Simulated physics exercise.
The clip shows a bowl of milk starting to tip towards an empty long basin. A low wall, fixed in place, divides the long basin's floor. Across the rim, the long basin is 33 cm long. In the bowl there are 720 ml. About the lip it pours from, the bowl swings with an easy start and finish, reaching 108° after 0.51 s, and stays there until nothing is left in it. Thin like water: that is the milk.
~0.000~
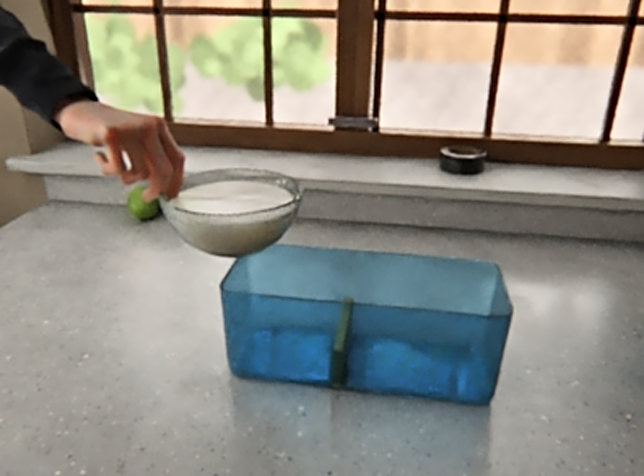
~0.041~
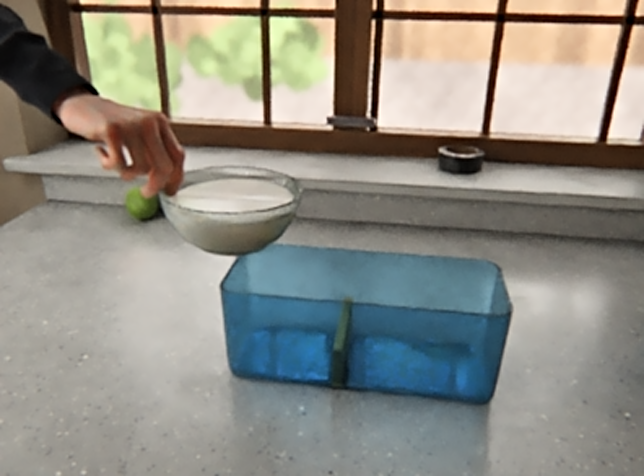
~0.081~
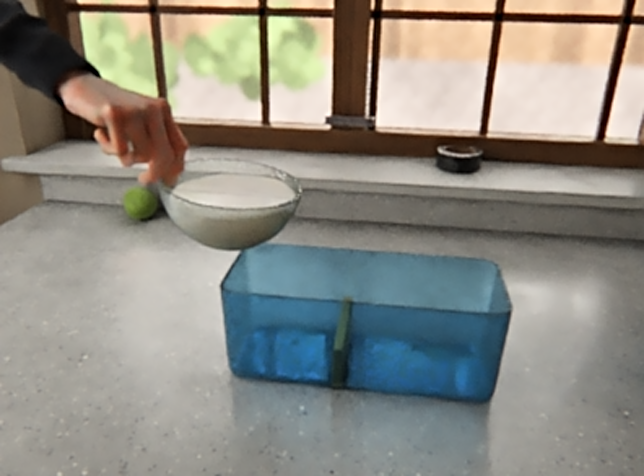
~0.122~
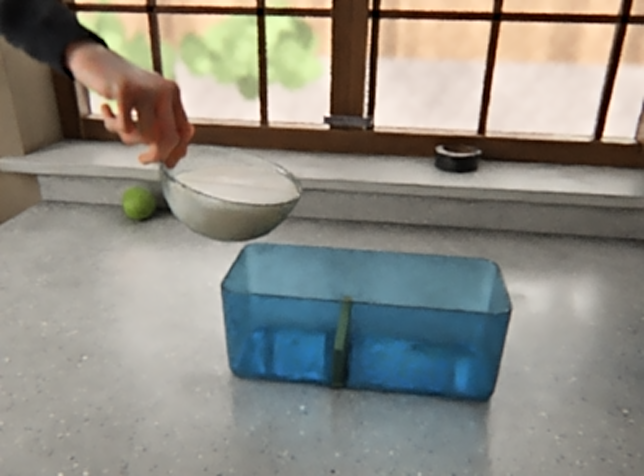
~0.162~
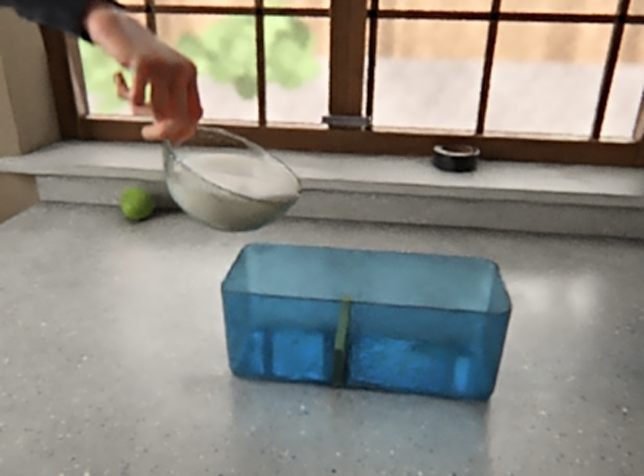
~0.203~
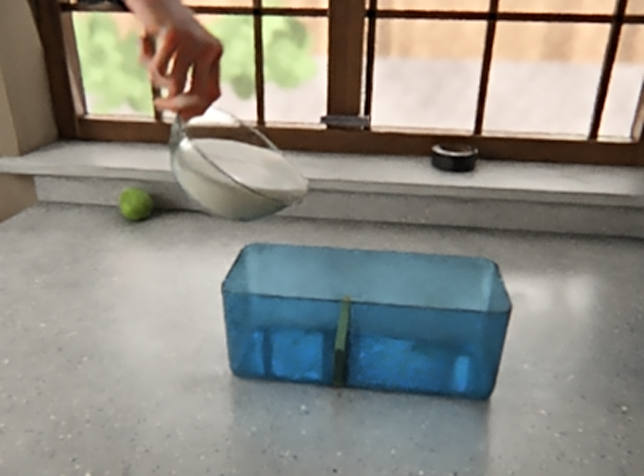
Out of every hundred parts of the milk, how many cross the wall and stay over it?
About 68 in every hundred.
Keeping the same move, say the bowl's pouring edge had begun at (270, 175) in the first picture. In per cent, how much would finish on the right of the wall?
Then I'd expect something near 65 per cent.
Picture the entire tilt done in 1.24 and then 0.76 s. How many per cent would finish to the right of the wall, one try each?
In order, 95 and 85 per cent.
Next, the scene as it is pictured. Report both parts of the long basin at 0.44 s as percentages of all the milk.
Left side near 1, right side near 16.
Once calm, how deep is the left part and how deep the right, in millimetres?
About 10 mm left, about 22 mm right.
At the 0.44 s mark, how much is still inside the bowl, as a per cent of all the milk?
Fraction remaining: Approx. 16 per cent.
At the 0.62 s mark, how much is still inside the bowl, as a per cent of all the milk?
About 0 per cent.
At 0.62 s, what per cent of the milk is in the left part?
The left part holds some 3 per cent.
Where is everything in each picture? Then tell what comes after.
It leans 0°; its right rim is at (300, 195); the milk meets the walls at (173, 196) and (297, 204); the long basin's rim runs from (233, 266) to (506, 289); the wall's top is at (344, 323), in the first frame.
It leans 2°; its right rim is at (300, 195); the milk meets the walls at (173, 194) and (297, 202), in the second frame.
It leans 7°; its right rim is at (300, 195); the milk meets the walls at (173, 188) and (297, 197), in the third frame.
It leans 15°; its right rim is at (300, 195); the milk meets the walls at (173, 177) and (298, 191), in the fourth frame.
It leans 25°; its right rim is at (299, 195); the milk meets the walls at (175, 163) and (298, 186); 2 per cent is over the edge, in the fifth frame.
It leans 37°; its right rim is at (299, 196); the milk meets the walls at (179, 144) and (282, 175); 6 per cent is over the edge, in the sixth frame.
Then, 0.44 s in, the tilt is 104° and 17 per cent is still to pour, 1 is left of the wall and 15 right of it.
Then, 0.62 s in, the tilt is 108° and 0 per cent is still to pour, 3 is left of the wall and 94 right of it.
Then, 0.81 s in, the tilt is 108° and 0 per cent is still to pour, 13 is left of the wall and 55 right of it.
Then, 1.01 s in, the tilt is 108° and 0 per cent is still to pour, 24 is left of the wall and 67 right of it.
Finally, 25 per cent lies left of the wall, 68 right of it and 7 outside.
